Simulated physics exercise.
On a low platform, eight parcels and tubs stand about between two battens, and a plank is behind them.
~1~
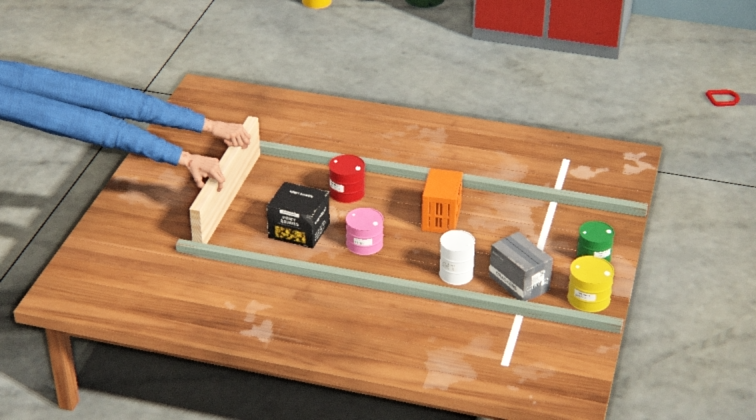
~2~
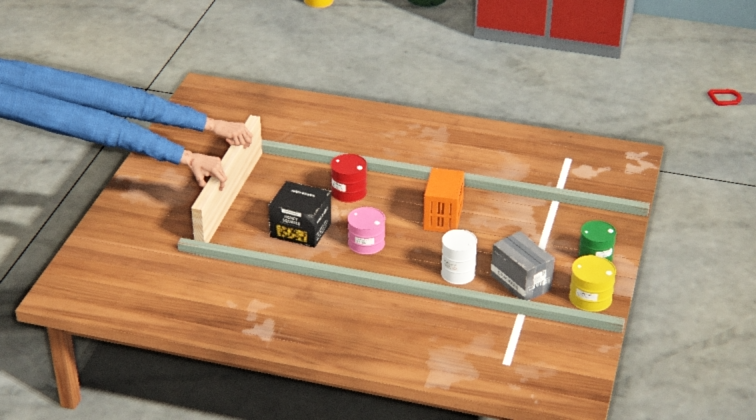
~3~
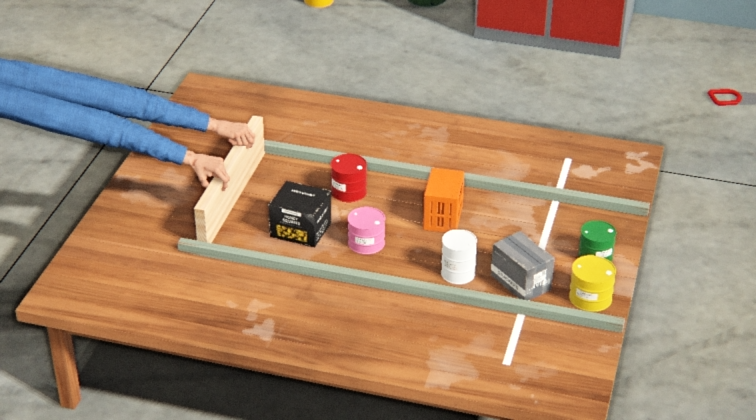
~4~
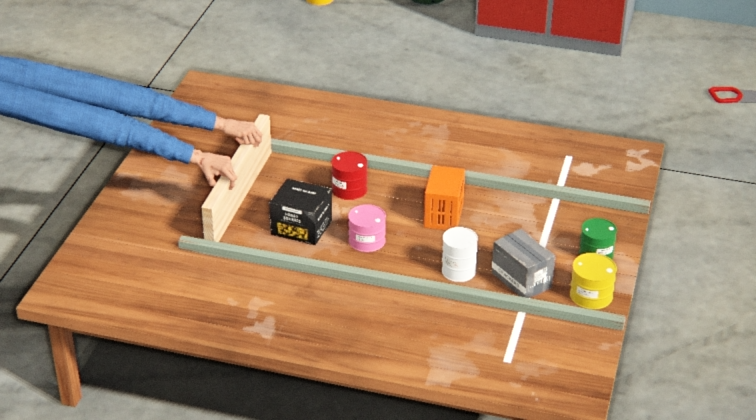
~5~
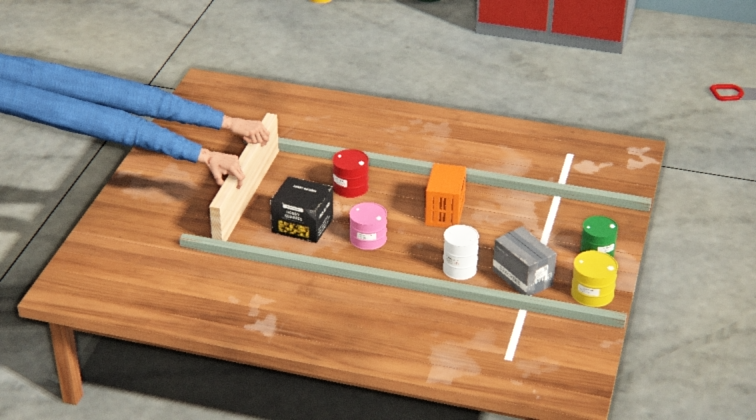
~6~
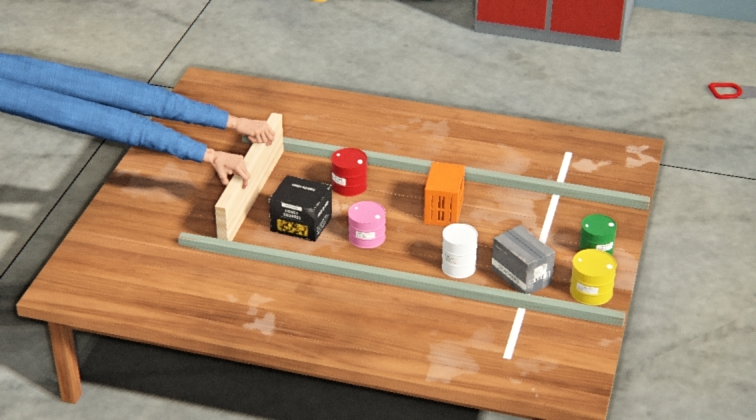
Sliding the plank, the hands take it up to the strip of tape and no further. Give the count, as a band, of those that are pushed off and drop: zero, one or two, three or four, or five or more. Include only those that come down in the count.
The number sent down is small, one or two.
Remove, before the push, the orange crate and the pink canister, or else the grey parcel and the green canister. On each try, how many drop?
It would be 1 and 0.
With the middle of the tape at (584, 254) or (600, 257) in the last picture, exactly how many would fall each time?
In that order 4 and 4.
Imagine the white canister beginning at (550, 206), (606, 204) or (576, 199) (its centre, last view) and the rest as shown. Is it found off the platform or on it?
In that order, it stays put; stays put; stays put.
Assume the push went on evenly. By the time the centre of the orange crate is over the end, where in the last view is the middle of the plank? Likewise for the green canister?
With the orange crate it sits around (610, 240), with the green canister around (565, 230).
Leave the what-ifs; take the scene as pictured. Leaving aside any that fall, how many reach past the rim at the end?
Counting them gives 0.
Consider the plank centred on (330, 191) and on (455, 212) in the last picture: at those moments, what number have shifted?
Tally: 3; 6.
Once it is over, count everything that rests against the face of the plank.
4 in contact.
A little later, none off yet; yellow canister at rest near (593, 277); green canister at rest near (598, 238); grey parcel at rest near (523, 260).
Next, none off yet; yellow canister at rest near (593, 277); green canister at rest near (598, 238); grey parcel shifted a little near (536, 265).
When it is over, the number that fall off is one or two; down, yellow canister.
